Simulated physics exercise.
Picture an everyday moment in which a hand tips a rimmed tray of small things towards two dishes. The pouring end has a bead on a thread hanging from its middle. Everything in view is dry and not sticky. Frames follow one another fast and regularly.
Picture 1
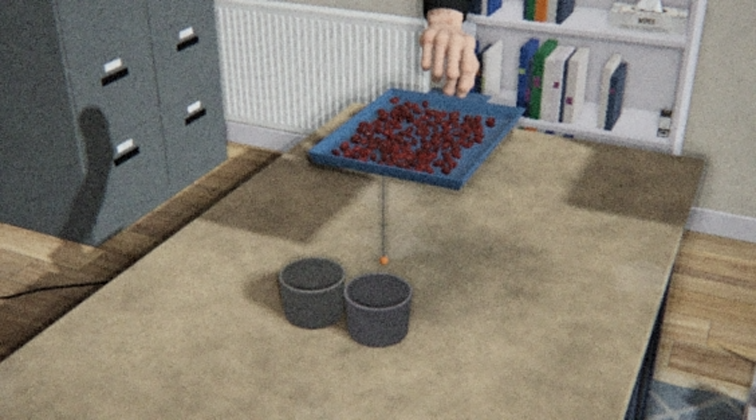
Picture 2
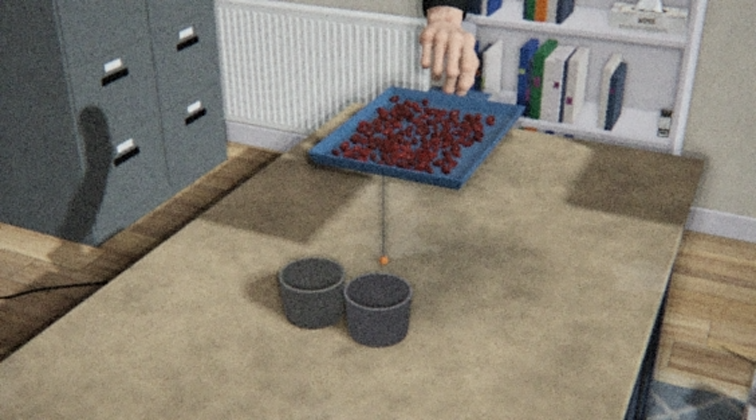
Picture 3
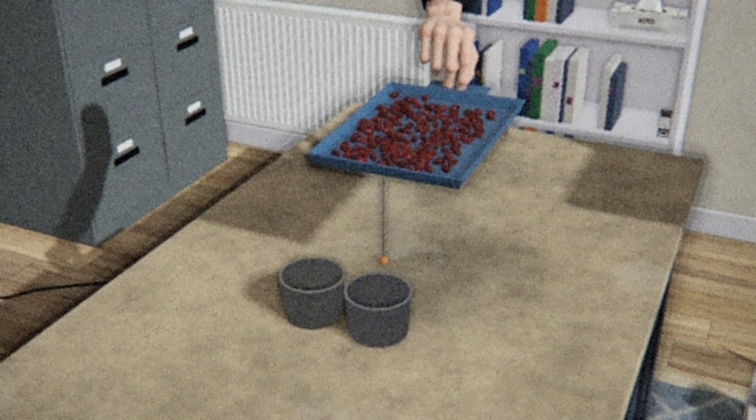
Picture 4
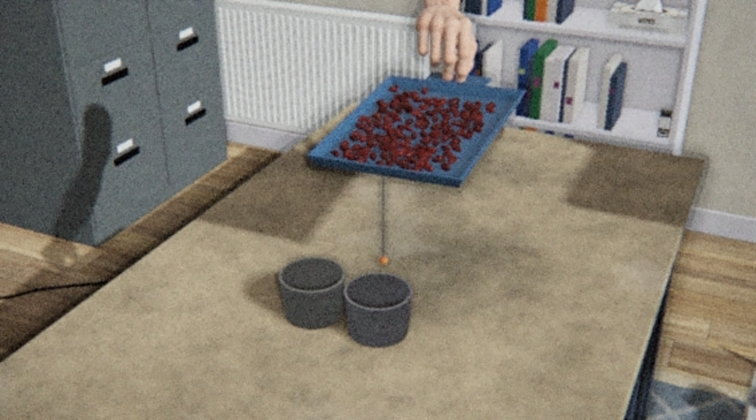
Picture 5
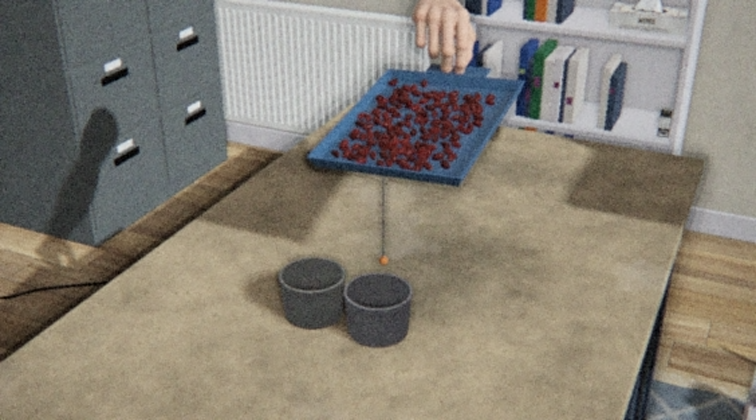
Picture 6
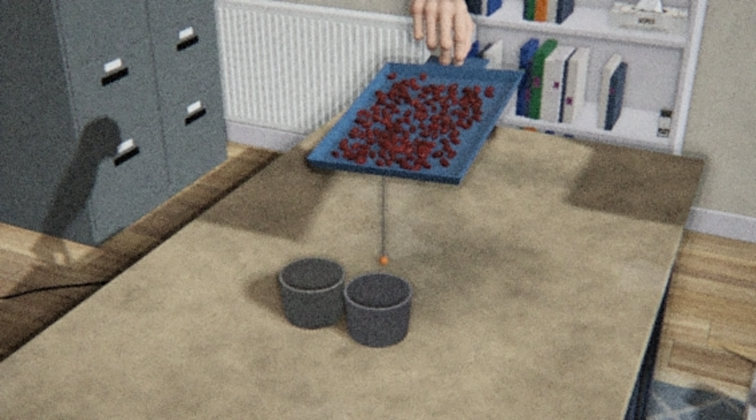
A hand slowly raising the far end of a blue tray of dark red beans above a table with two grey dishes.
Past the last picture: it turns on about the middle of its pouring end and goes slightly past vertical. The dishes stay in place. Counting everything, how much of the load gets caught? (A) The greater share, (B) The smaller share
The answer is A.
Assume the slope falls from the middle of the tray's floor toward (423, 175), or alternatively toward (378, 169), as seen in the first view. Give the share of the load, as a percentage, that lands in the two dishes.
Case one 30 %; case two 70 %.
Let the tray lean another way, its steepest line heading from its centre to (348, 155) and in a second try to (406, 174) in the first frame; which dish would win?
On the first try it's the left-side dish, on the second the right-side dish.
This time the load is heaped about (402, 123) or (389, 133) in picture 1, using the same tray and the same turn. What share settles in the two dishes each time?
About 70 and 70 per cent.
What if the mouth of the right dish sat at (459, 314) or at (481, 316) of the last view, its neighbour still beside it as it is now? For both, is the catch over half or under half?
Taking them in turn, it's short of half and then short of half.
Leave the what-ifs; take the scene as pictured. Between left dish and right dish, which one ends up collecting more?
It turns out to be the left-positioned one.
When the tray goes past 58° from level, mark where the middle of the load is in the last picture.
The middle of the pieces shows up near (371, 120).
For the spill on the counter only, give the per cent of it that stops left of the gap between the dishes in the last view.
It comes to near 70 percent of the spill.
Soon, tray tipped steeply; all on the tray.
A while on, tray tipped right over; a small part in the right dish; about a third in the left dish; about a quarter outside both; about a quarter in the air.
Towards the end, tray tipped past a quarter turn; a small part in the right dish; about half in the left dish; about a third outside both.
Finally, tray tipped past a quarter turn; a small part in the right dish; about half in the left dish; about a third outside both.
